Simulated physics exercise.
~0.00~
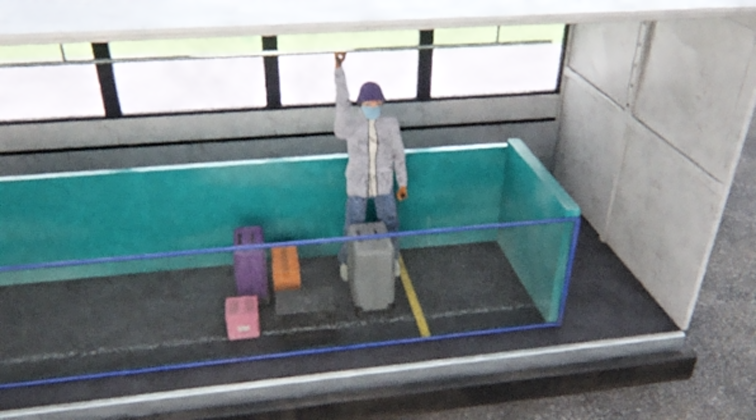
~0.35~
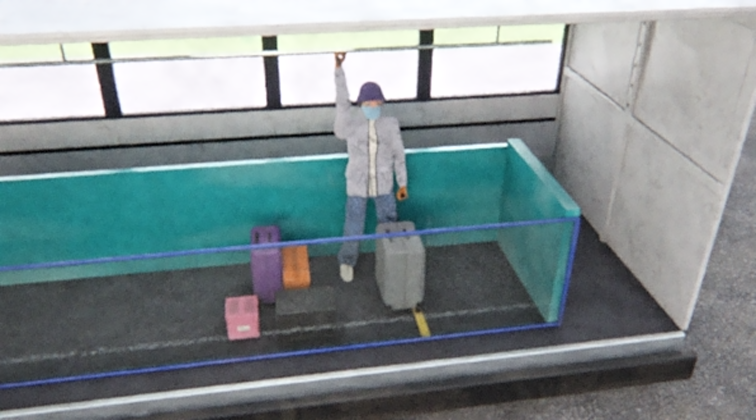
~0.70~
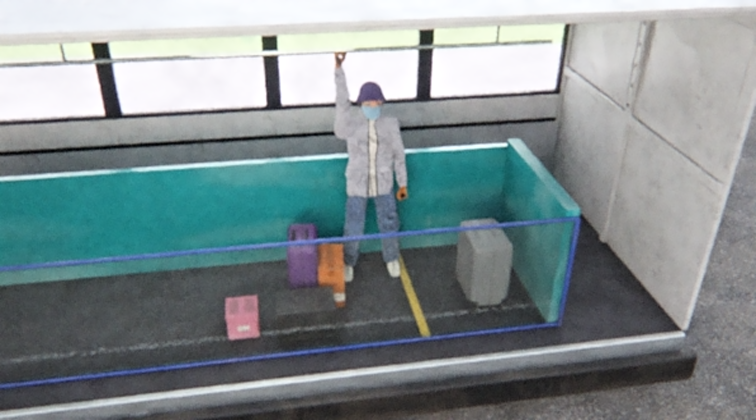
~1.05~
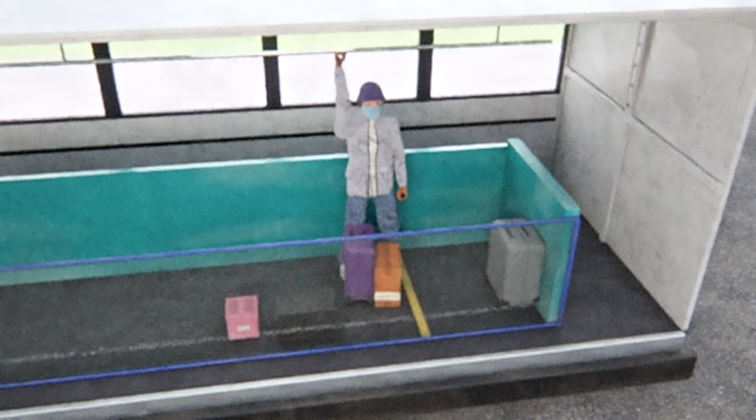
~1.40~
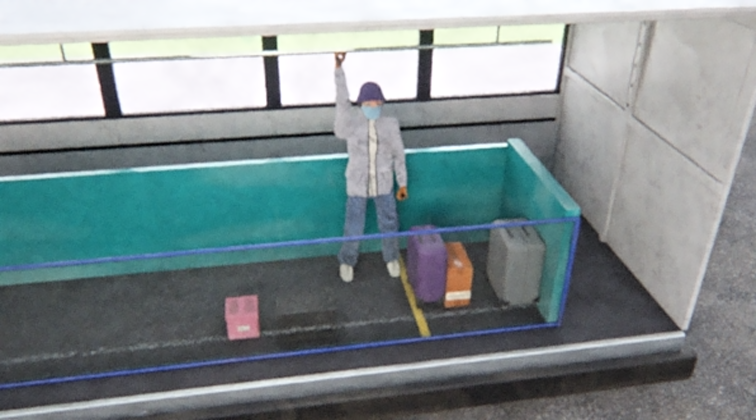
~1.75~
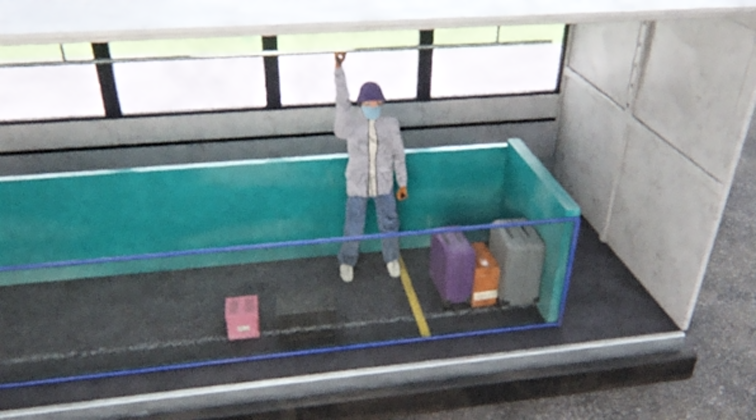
Masked passenger holding an overhead rail as grey case, then purple case and orange carton slide right past yellow line, pink tub staying put.
